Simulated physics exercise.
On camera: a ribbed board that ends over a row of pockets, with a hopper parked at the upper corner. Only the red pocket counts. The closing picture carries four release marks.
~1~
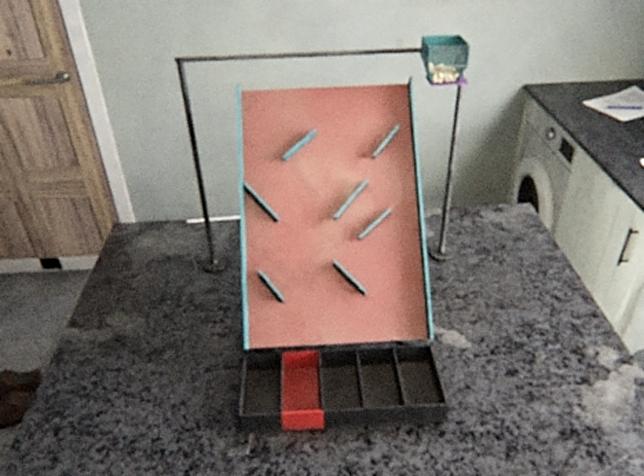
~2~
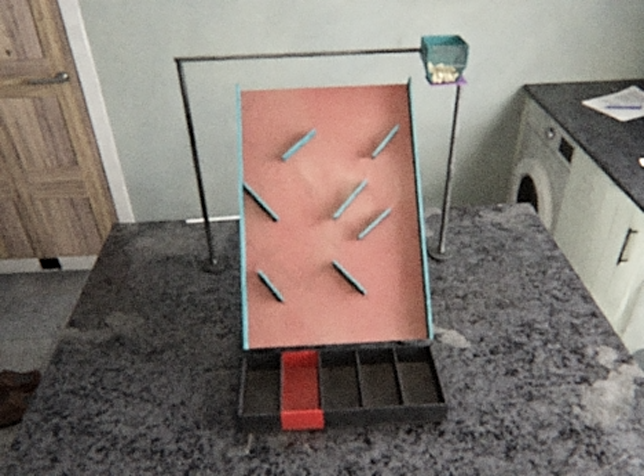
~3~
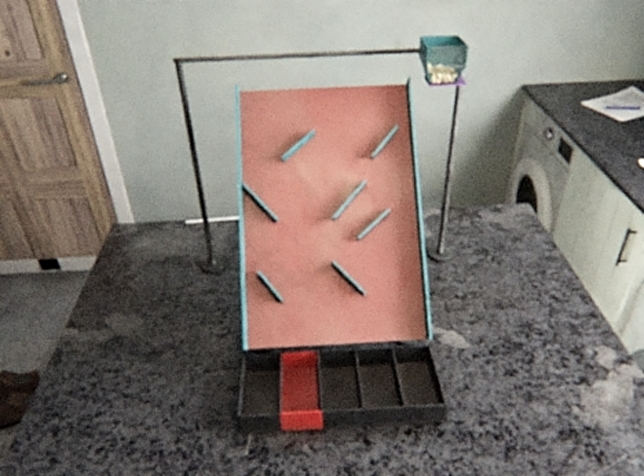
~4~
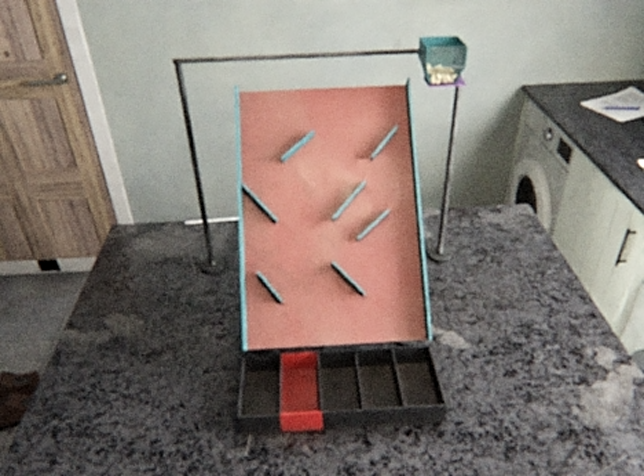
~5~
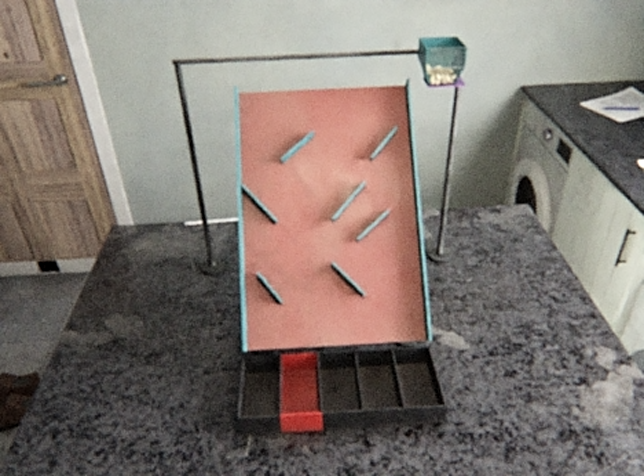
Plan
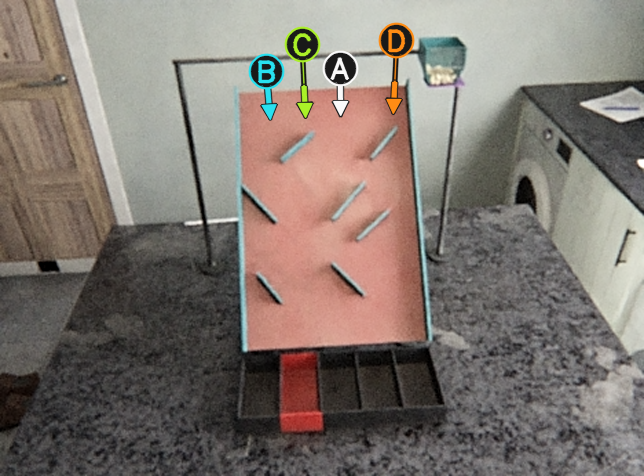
A pink sloping board with blue ribs stood on a speckled dark countertop above five pockets, one of them red, while a small hopper of white beans sat at the upper right, and nothing noticeably moved.
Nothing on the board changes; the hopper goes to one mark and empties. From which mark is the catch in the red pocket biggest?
Choose A.
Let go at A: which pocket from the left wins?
The second.
On the marked copy, mark A meets the board at (340, 110); mark B meets the board at (269, 114); mark C meets the board at (305, 112); mark D meets the board at (393, 108).
For mark A, the larger part in the red pocket, roughly a quarter in other pockets.
For mark B, roughly a third in the red pocket, roughly half in other pockets, just a few held on the board, just a few outside the box.
For mark C, roughly half in the red pocket, roughly a third in other pockets, about a tenth held on the board.
For mark D, roughly half in the red pocket, roughly half in other pockets.
